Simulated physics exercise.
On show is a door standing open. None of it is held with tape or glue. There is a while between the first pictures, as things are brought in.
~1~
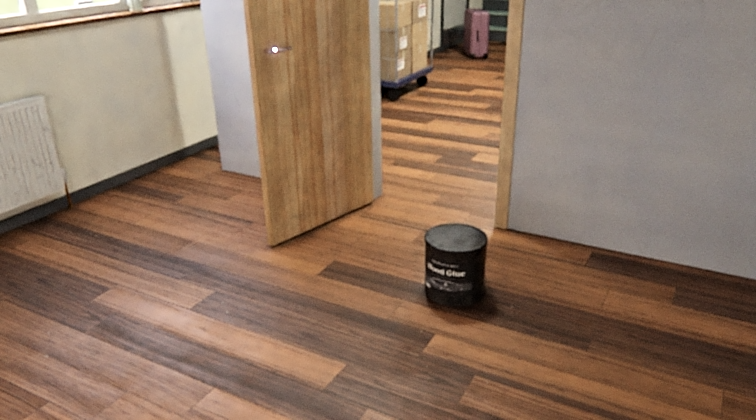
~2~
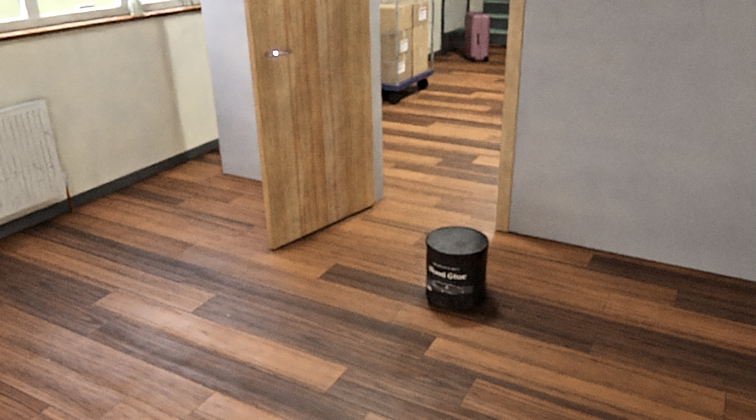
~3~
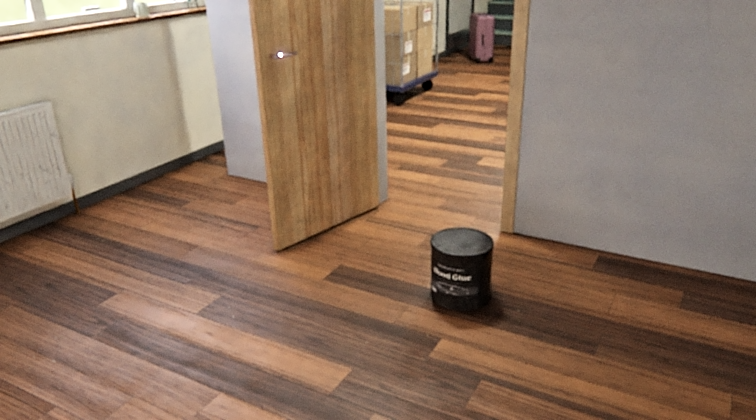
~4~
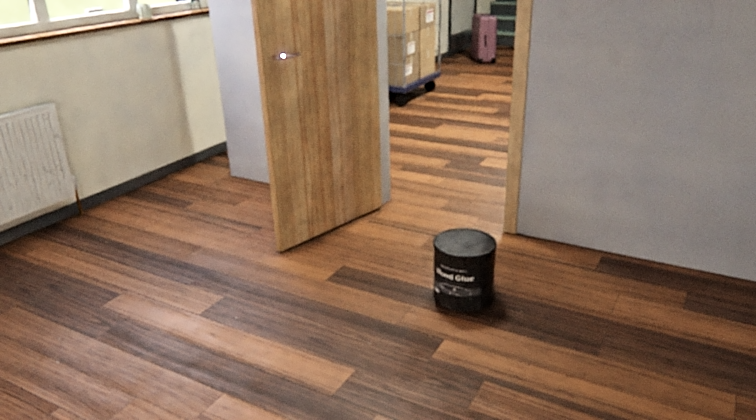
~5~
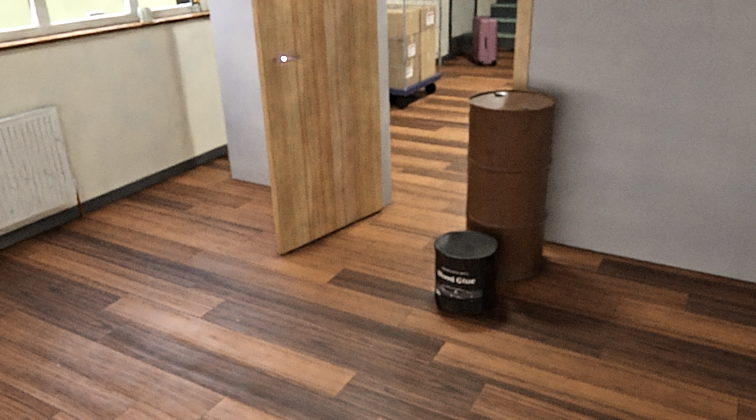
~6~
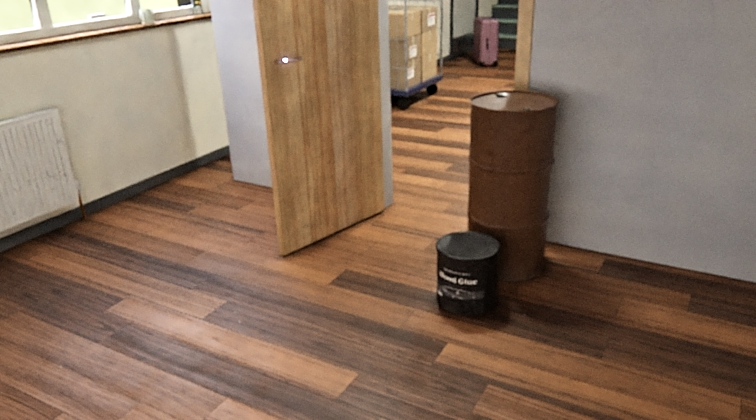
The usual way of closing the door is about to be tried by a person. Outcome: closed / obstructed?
The push fails.
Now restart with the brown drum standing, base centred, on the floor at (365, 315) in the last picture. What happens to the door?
Then it reaches the frame.
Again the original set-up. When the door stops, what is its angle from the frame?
I'd say it stays open by roughly 30 degrees.
Then, 0.60 s after the last picture, door 92° open.
Then, 1.10 s after the last picture, door 71° open.
Then, 1.40 s after the last picture, door 57° open.
Then, 1.80 s after the last picture, door 37° open.
At rest, door 29° open; both in place. Seen from the same camera at the end, brown drum near (510, 186).
